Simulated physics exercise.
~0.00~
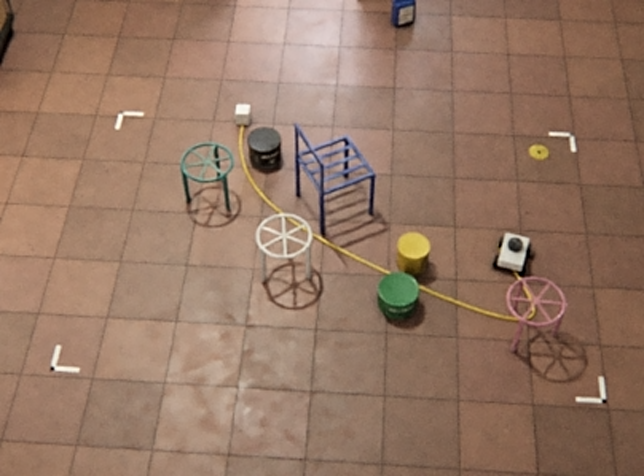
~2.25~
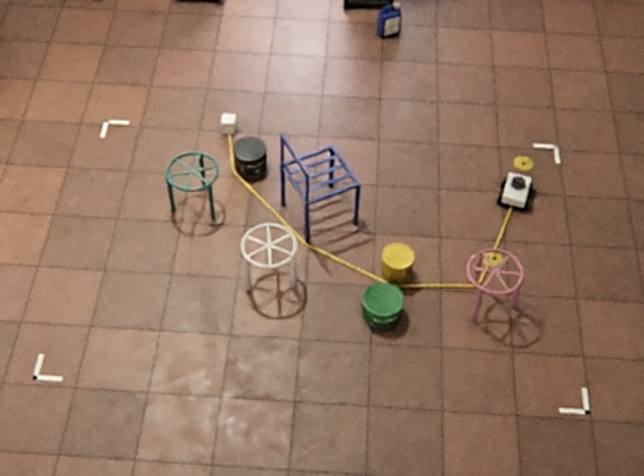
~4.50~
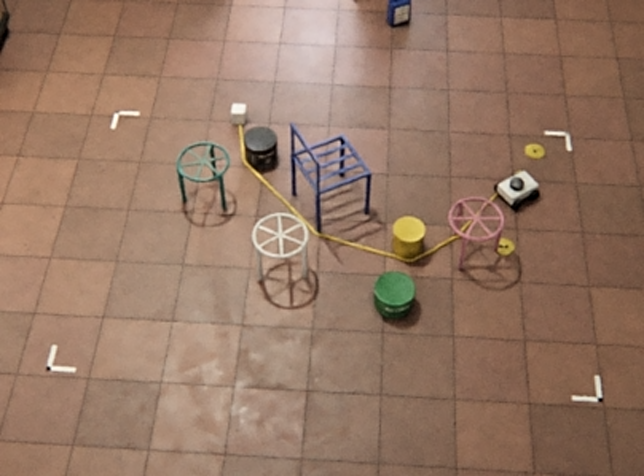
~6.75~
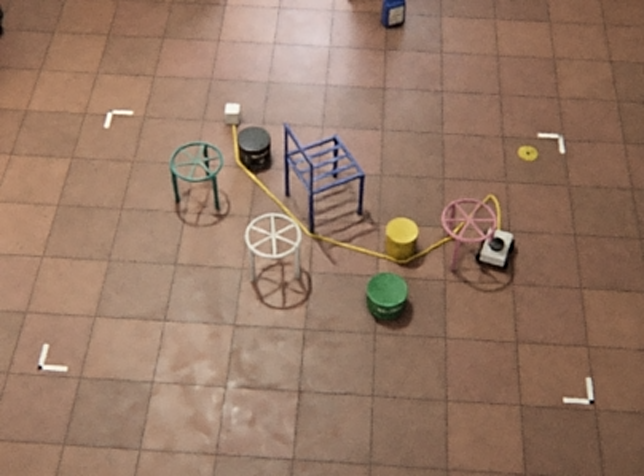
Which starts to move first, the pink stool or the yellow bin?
The pink stool starts to move first, and the yellow bin shifts only after that.
